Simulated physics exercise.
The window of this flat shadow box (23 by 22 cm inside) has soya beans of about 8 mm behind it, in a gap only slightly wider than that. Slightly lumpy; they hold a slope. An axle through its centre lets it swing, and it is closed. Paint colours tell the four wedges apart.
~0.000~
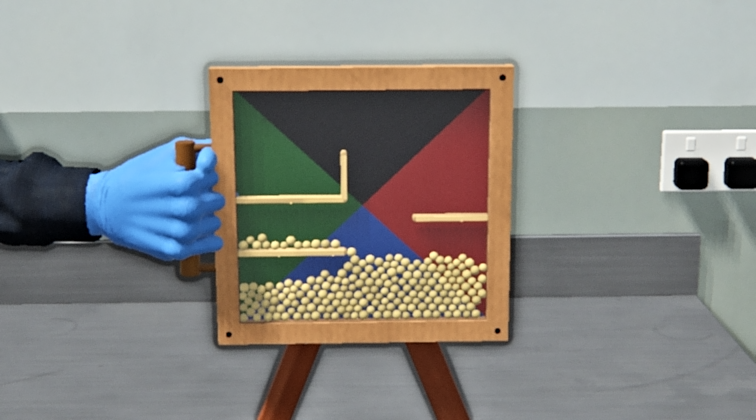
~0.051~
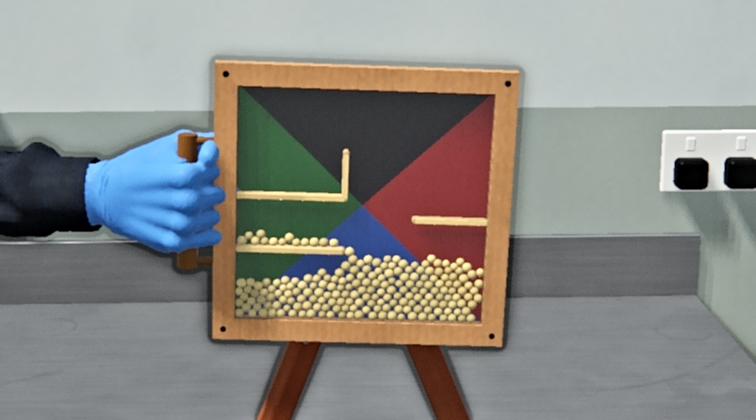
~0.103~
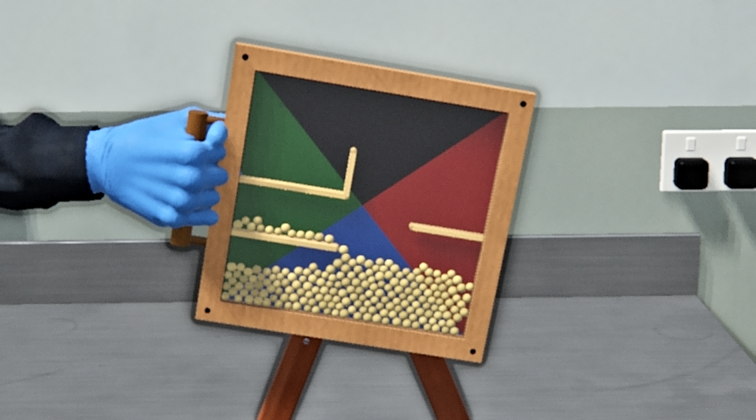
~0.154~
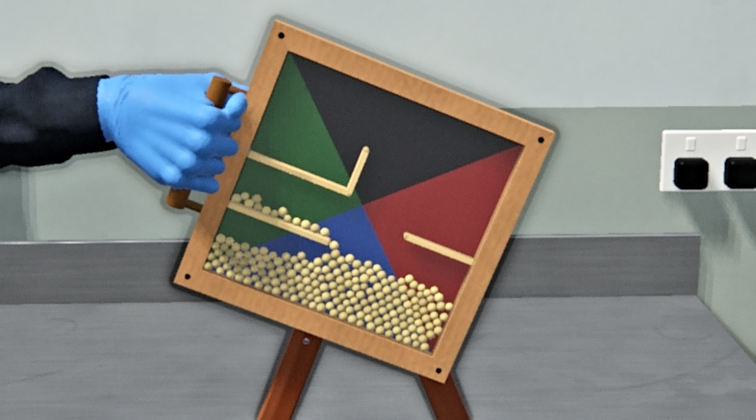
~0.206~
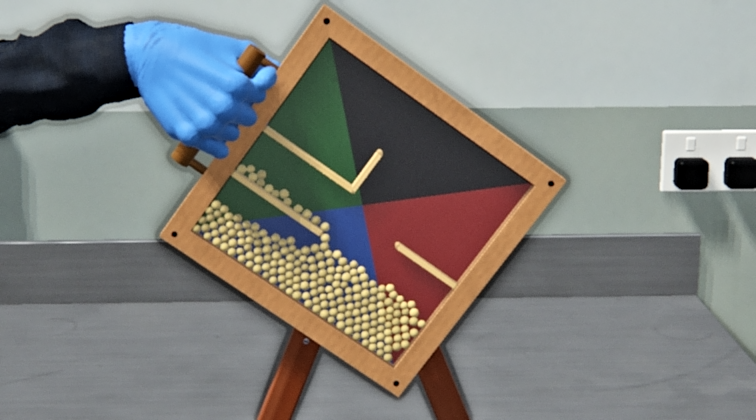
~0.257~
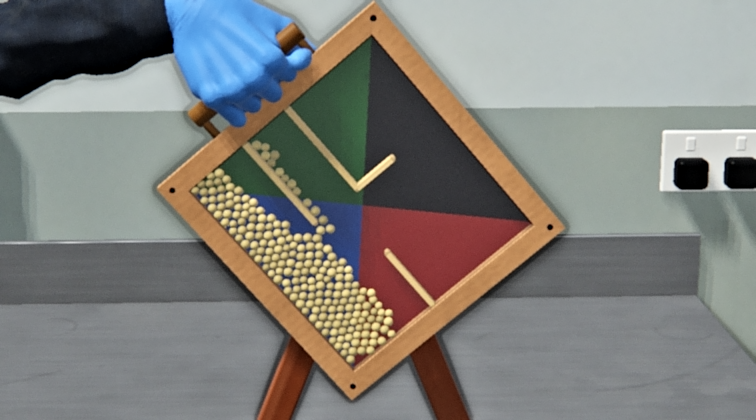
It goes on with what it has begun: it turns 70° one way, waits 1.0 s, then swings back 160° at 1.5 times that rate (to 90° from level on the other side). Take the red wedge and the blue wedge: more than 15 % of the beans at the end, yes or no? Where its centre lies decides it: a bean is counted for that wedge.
Red no, blue yes.
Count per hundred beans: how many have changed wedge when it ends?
About 40 percent.
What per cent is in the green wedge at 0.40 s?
0 %.
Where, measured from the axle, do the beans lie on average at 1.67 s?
Offset approx. 5 cm right, 6 cm below.
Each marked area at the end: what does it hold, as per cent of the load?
Final shares - red wedge: 0 %, blue wedge: 50 %, green wedge: 50 %, black wedge: 0 %.
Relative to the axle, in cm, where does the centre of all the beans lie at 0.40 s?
Roughly 6 centimetres to the left and 5 centimetres below.
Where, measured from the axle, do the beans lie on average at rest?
The middle sits around 6 cm right of it and 5 cm below it.
After 0.40 s, it stands 70° clockwise; the beans' middle is 6 cm left of and 5 cm below the centre; red 25 %, blue 75 %.
After 1.67 s, it stands 9° anticlockwise; the beans' middle is 5 cm right of and 6 cm below the centre; red 35 %, blue 65 %.
After 1.94 s, it stands 90° anticlockwise; the beans' middle is 7 cm right of and 2 cm below the centre; red 10 %, blue 70 %, green 20 %.
Settled by 2.6 s, it stands 90° anticlockwise; red 0 %, blue 50 %, green 50 %, black 0 %.
